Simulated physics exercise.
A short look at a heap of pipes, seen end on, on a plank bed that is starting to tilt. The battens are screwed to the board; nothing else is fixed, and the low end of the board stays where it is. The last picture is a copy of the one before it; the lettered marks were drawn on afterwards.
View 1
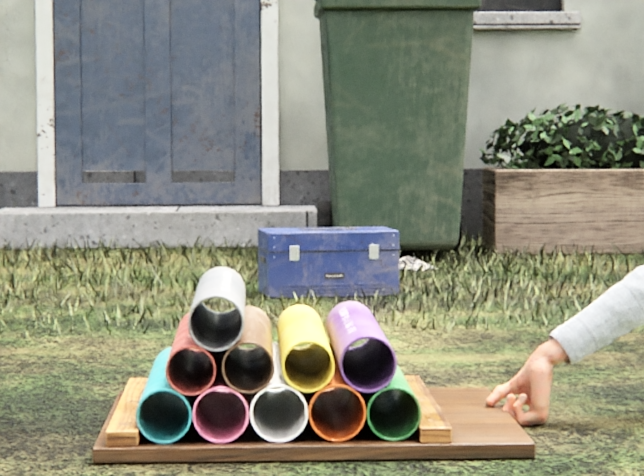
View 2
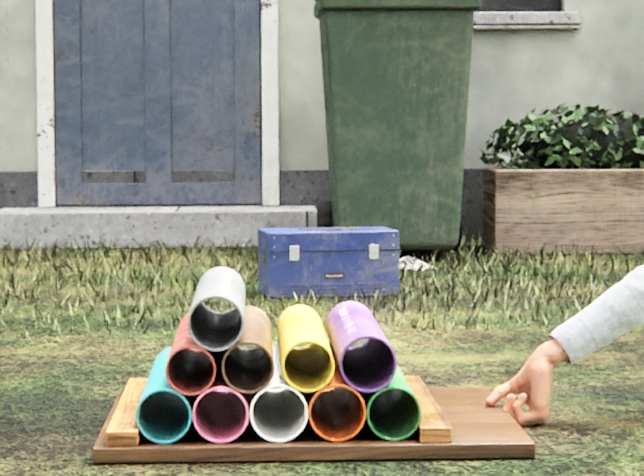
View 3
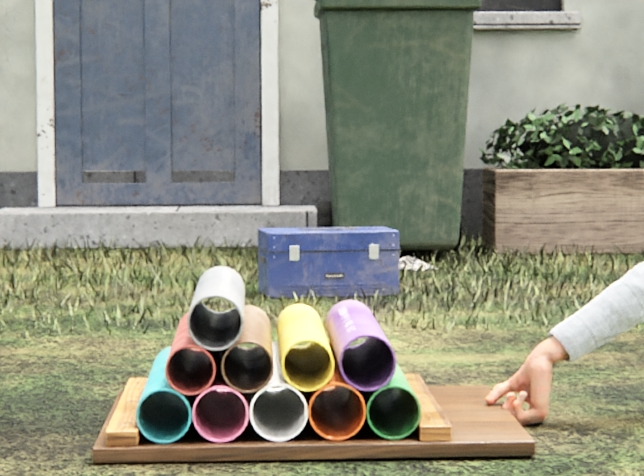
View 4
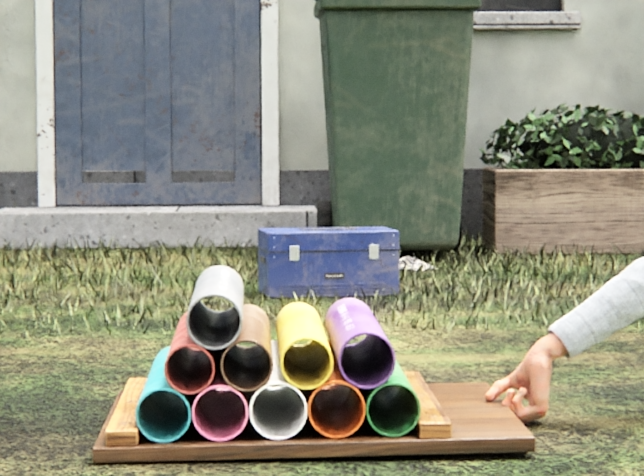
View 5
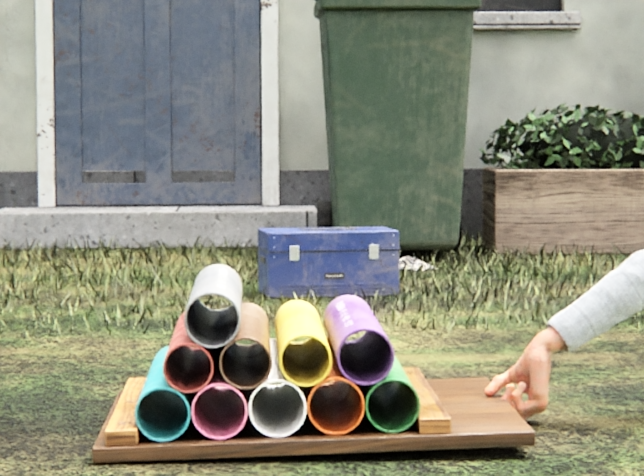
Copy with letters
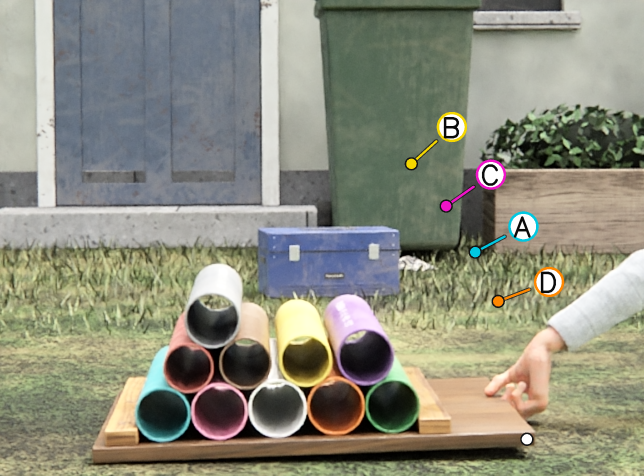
A hand at the right lifted that end of a wooden board very slightly, and the stack of colourful pipes on it tilted a touch to the left, otherwise barely moving against the battens.
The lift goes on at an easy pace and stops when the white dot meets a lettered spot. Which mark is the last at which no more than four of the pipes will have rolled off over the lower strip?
It can be raised to A.
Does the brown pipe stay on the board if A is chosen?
Yes.
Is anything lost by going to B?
Yes, at B.
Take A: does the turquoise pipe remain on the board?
Yes.
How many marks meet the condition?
Two of them.
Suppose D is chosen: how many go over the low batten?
The count is none.
On the copy, A at (475, 252); B at (412, 164); C at (446, 206); D at (498, 302); the white dot at (527, 439).
On A. First, board at 18°.
Then, board at 28°.
Finally, board at 28°, one over the low batten (grey).
By contrast, B ten over the low batten; C five over the low batten; D none over the low batten.
